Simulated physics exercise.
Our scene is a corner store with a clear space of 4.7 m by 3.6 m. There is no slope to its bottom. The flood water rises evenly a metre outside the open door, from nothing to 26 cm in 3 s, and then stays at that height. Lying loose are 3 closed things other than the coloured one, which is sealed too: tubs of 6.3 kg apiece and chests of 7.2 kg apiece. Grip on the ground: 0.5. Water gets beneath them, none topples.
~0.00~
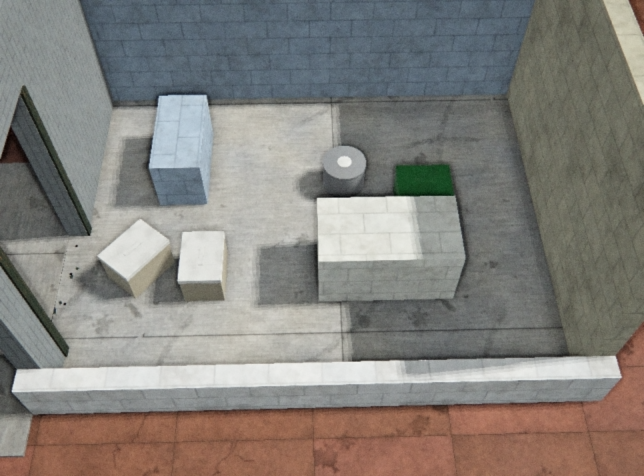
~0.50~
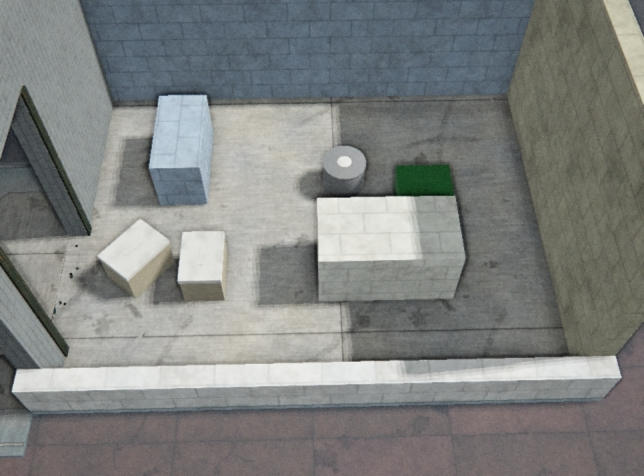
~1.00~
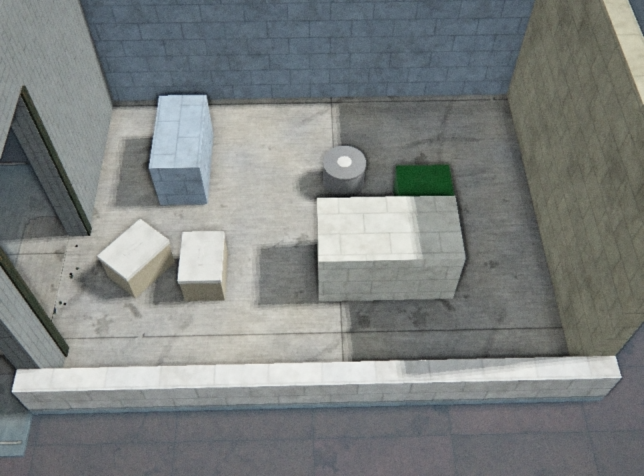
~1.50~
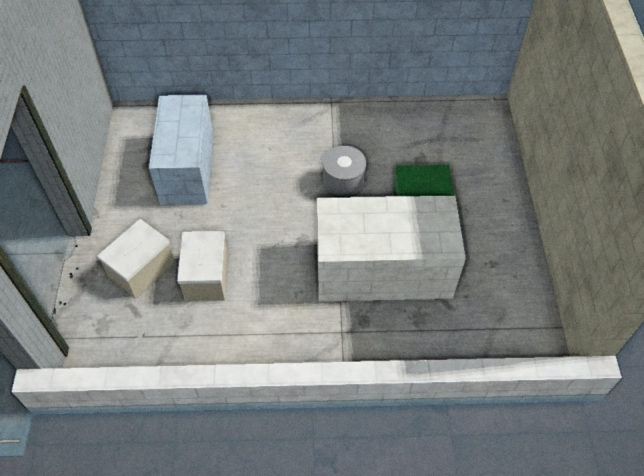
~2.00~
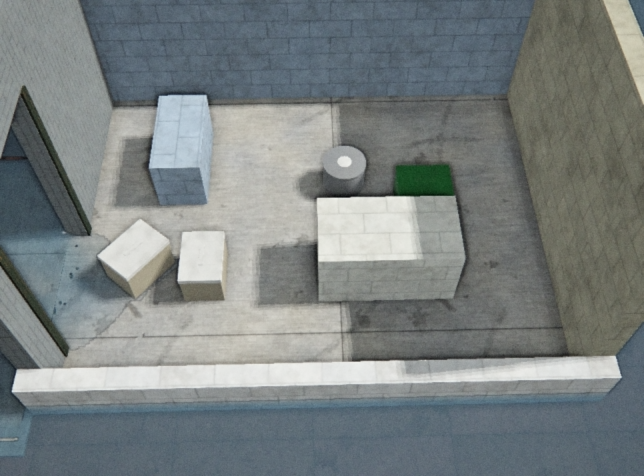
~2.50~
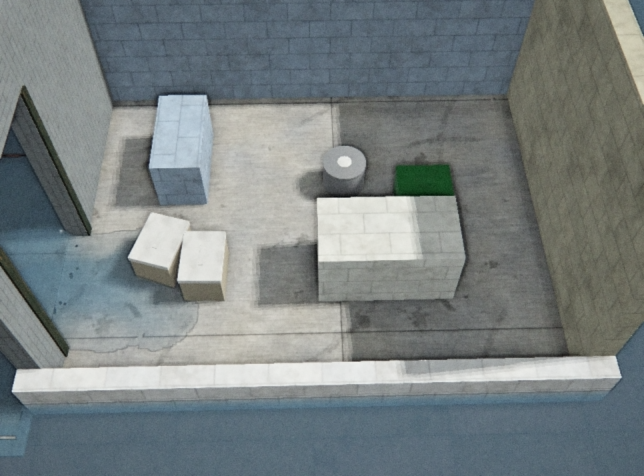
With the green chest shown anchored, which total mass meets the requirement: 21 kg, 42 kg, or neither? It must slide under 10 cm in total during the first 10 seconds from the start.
Only the larger figure is plenty.
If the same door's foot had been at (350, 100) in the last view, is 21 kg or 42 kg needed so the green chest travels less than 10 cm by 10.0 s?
With that change, both options fail.
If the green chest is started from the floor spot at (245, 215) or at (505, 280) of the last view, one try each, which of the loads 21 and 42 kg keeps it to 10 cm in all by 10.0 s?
Trial 1 - only the upper mass works; trial 2 - no option succeeds.
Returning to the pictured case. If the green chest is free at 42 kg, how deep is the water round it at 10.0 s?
Depth: Approx. 13 cm.
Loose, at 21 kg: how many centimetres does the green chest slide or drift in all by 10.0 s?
It covers about 50 cm altogether.
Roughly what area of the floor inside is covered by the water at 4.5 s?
Somewhere around 9.0 m2, roughly.
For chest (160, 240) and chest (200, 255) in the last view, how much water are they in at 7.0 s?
First about 10 cm, second about 12 cm.
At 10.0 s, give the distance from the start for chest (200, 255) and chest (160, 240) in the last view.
They sit 200 cm and 250 cm away, in the order given.
After 3.5 s the green chest would be 0 cm from its start with 21 kg and 0 cm from its start with 42 kg; 0 cm of water round it then.
After 4.5 s the green chest would be 0 cm from its start with 21 kg and 0 cm from its start with 42 kg; 1 cm of water round it then.
After 7.0 s the green chest would be 0 cm from its start with 21 kg and 0 cm from its start with 42 kg; 5 cm of water round it then.
After 10.0 s the green chest would be 39 cm from its start with 21 kg and 0 cm from its start with 42 kg; 13 cm of water round it then.
